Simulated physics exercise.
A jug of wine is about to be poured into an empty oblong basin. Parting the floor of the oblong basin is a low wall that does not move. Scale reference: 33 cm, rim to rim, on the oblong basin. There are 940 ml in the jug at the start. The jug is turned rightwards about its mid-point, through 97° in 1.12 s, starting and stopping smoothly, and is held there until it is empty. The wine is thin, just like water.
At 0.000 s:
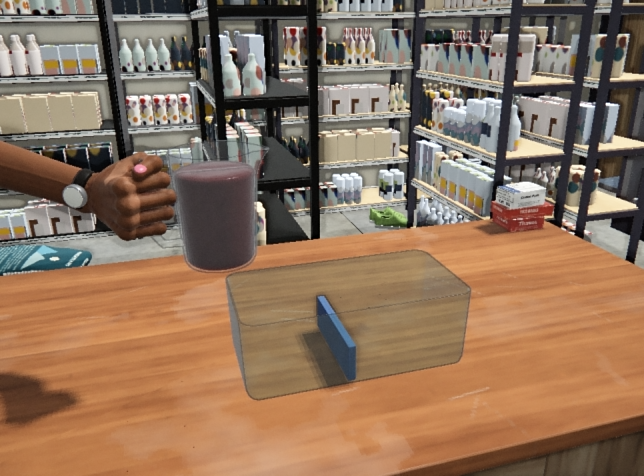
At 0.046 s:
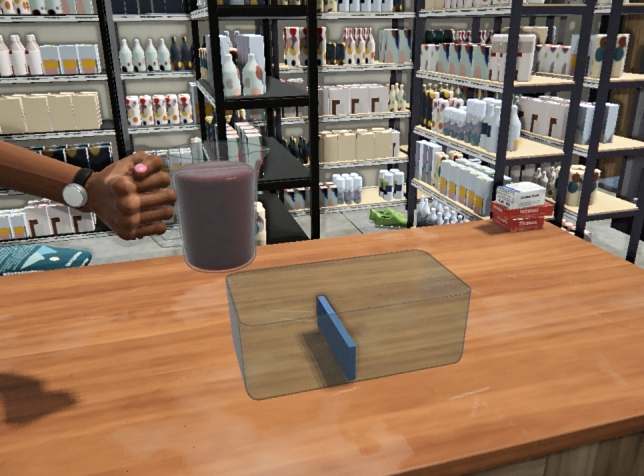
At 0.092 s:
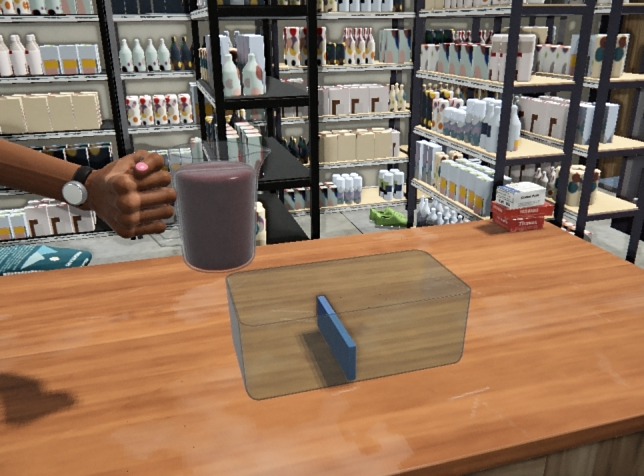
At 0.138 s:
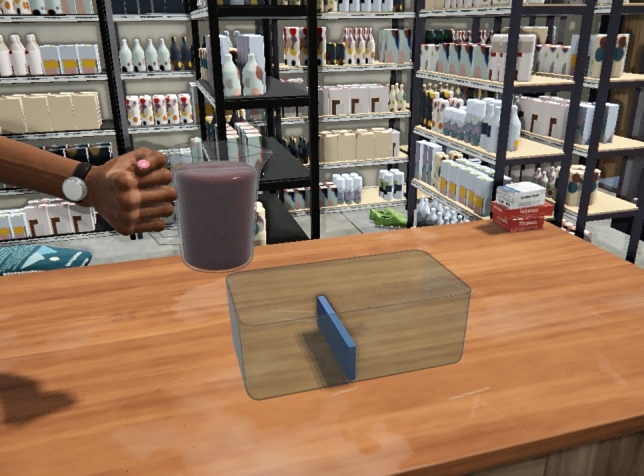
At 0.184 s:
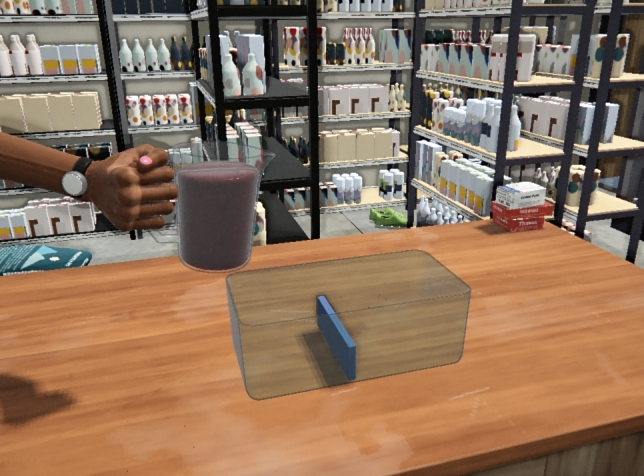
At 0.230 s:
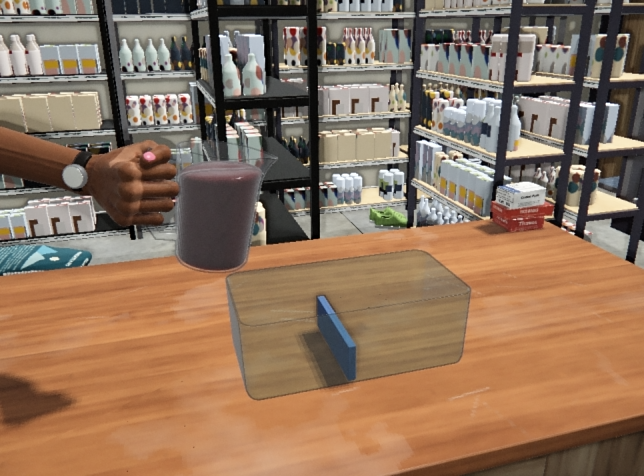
In a shop lined with stocked shelves, a hand held a jug of dark purple liquid above a wooden counter, beside a clear basin with a blue divider, then slowly tilted it slightly rightwards.
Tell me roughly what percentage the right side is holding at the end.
At the end it holds about 45 per cent.
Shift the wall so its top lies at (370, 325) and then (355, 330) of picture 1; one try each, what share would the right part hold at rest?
Around 10 and 15 percent, in that order.
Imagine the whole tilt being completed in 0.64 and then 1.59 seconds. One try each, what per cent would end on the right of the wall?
40 in a hundred, followed by 50 in a hundred.
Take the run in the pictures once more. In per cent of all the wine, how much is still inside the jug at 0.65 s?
Fraction remaining: Approx. 90 per cent.
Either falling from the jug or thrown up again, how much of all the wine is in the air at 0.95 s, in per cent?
Around 16 per cent of the liquid is in flight.
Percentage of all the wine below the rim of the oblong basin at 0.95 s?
My estimate is about 36 percent.
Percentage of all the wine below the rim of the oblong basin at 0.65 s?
I'd estimate some 1 percent of the liquid.
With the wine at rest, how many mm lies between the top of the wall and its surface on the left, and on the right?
Looks like roughly 34 mm on the left and roughly 42 mm on the right.
Then, 0.65 s in, the tilt is 60° and 89 per cent is still to pour, 1 is left of the wall and 0 right of it.
Then, 0.95 s in, the tilt is 92° and 48 per cent is still to pour, 10 is left of the wall and 25 right of it.
Then, 1.27 s in, the tilt is 97° and 10 per cent is still to pour, 40 is left of the wall and 44 right of it.
Then, 1.62 s in, the tilt is 97° and 1 per cent is still to pour, 53 is left of the wall and 45 right of it.
Finally, 54 per cent lies left of the wall, 45 right of it and 1 outside.
